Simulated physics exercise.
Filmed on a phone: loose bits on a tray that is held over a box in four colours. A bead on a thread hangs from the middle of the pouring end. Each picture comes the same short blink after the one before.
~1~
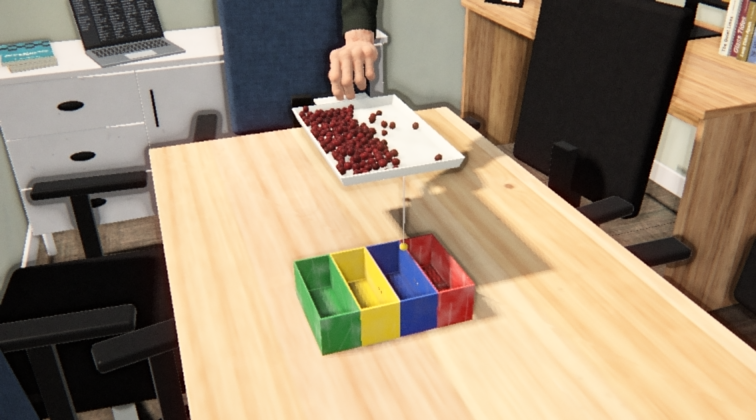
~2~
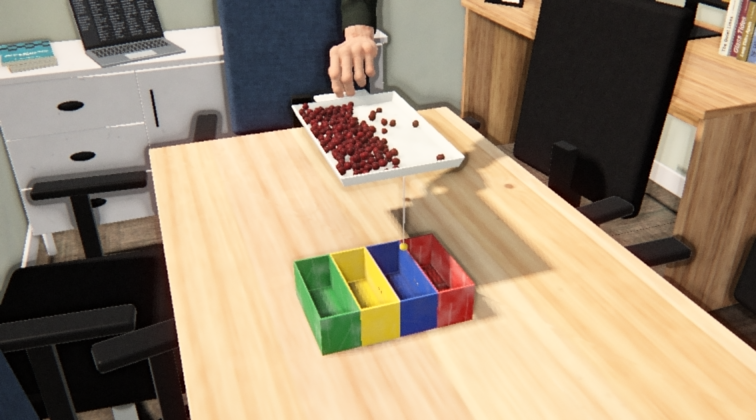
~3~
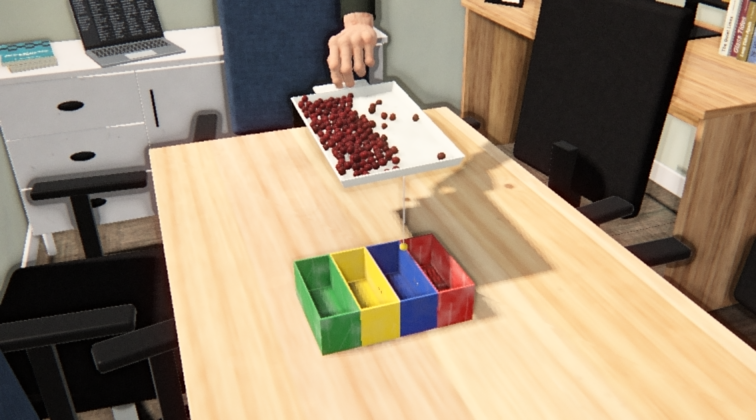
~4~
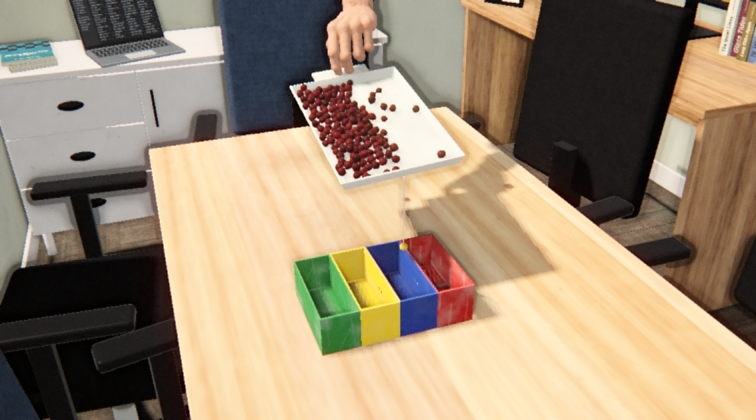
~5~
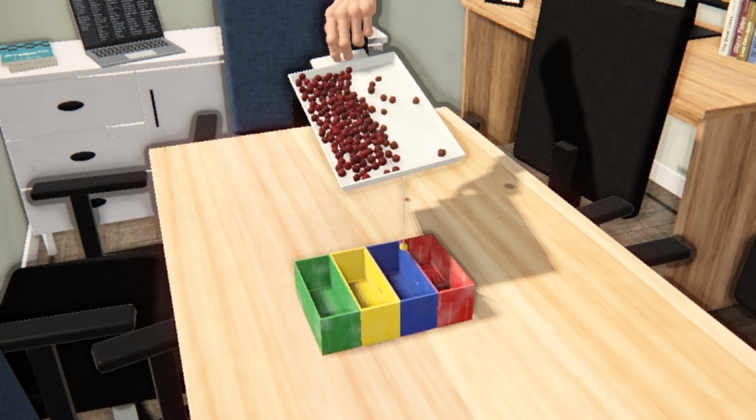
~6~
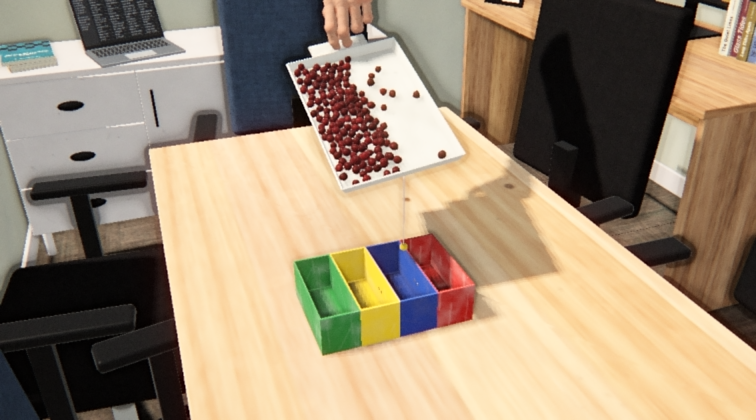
To begin with, a hand holds a white tray of small dark red pieces, bunched toward its left side, above a wooden table with a green, yellow, blue and red box. The hand then raises the tray's far end, gradually steepening its slope, and the pieces spread slightly apart across the surface.
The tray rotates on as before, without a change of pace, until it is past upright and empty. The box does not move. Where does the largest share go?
It favours the yellow compartment.
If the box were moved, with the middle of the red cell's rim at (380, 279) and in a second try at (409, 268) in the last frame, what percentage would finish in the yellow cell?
The first gives 10 %, the second 40 %.
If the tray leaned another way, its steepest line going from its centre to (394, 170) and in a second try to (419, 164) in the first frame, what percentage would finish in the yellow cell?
First some 20, then 0 per cent.
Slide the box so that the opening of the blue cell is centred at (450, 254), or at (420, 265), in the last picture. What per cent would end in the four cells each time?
About 40 and 80 per cent.
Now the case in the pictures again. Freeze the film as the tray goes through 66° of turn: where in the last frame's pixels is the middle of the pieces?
Near (357, 168).
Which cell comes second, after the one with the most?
In second place: The green one.
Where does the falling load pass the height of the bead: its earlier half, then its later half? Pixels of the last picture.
Early half (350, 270), late half (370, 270).
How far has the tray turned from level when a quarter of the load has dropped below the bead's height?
Around 80° of tilt.
Just after the last frame, tray tipped steeply; the larger part on the tray; just a few in the yellow cell; roughly a quarter falling or outside the box.
A moment on, tray tipped past a quarter turn; just a few on the tray; roughly a third in the yellow cell; roughly a quarter in the green cell; about a tenth in the blue cell; just a few in the red cell; about a tenth falling or outside the box.
Further on, tray tipped past a quarter turn; roughly half in the yellow cell; roughly a quarter in the green cell; roughly a quarter in the blue cell; just a few in the red cell; about a tenth falling or outside the box.
When it is over, tray tipped past a quarter turn; roughly half in the yellow cell; roughly a quarter in the green cell; roughly a quarter in the blue cell; just a few in the red cell; about a tenth outside the box.
